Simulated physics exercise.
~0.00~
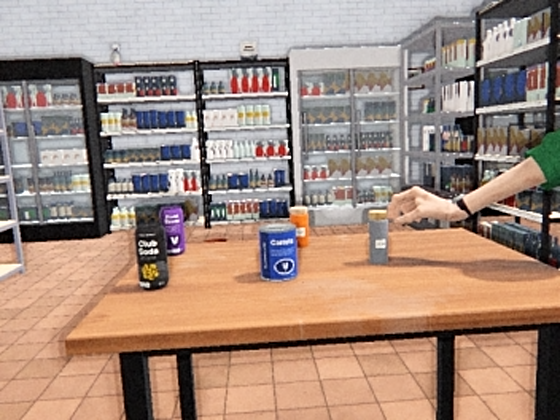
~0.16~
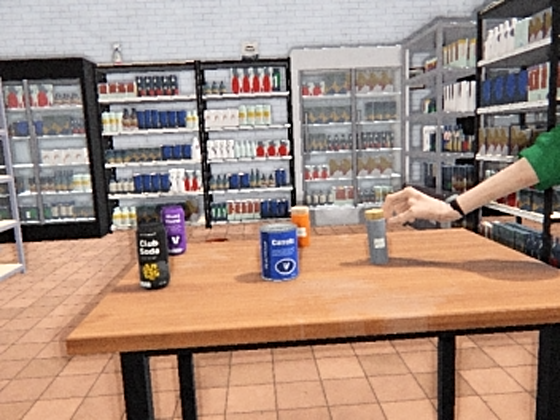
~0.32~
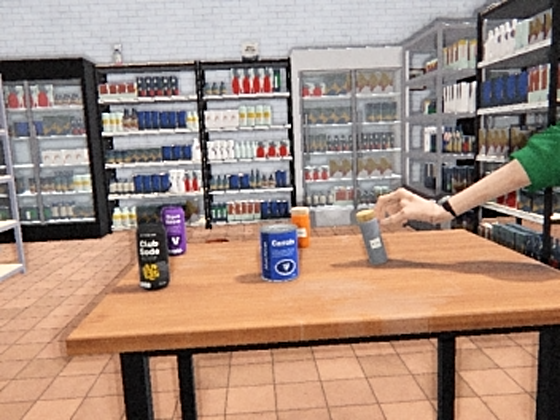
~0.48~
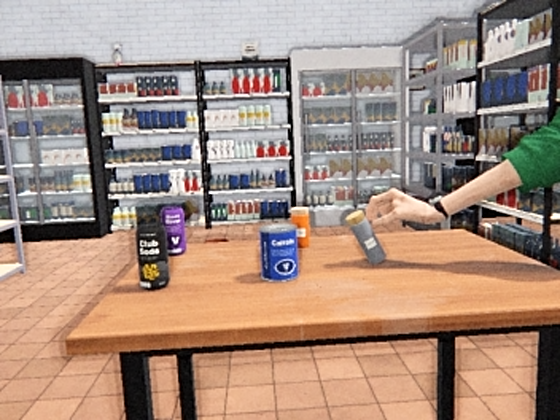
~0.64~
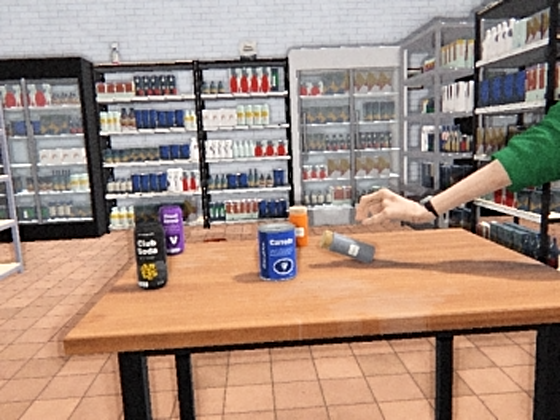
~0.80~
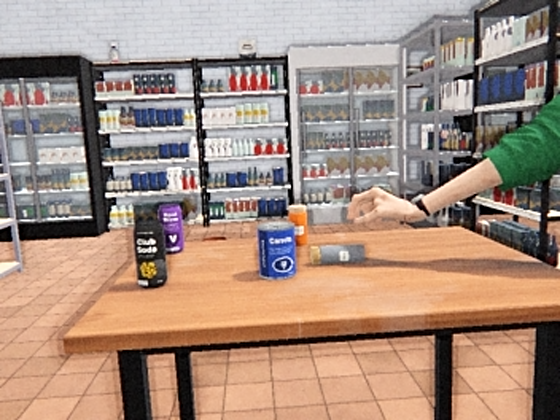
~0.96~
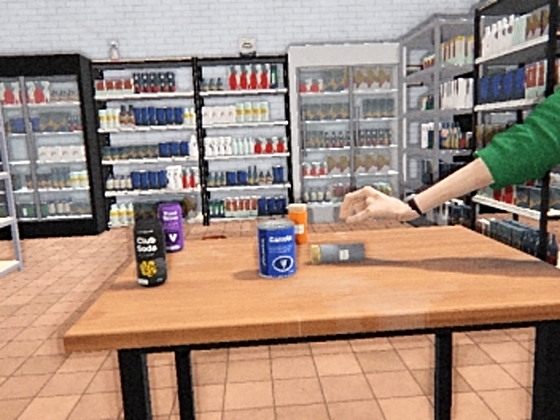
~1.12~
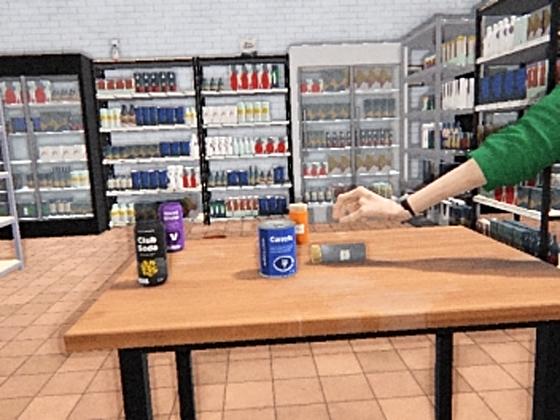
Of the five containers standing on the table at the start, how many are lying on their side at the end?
One is lying on its side at the end, the grey shaker that the hand pushed.
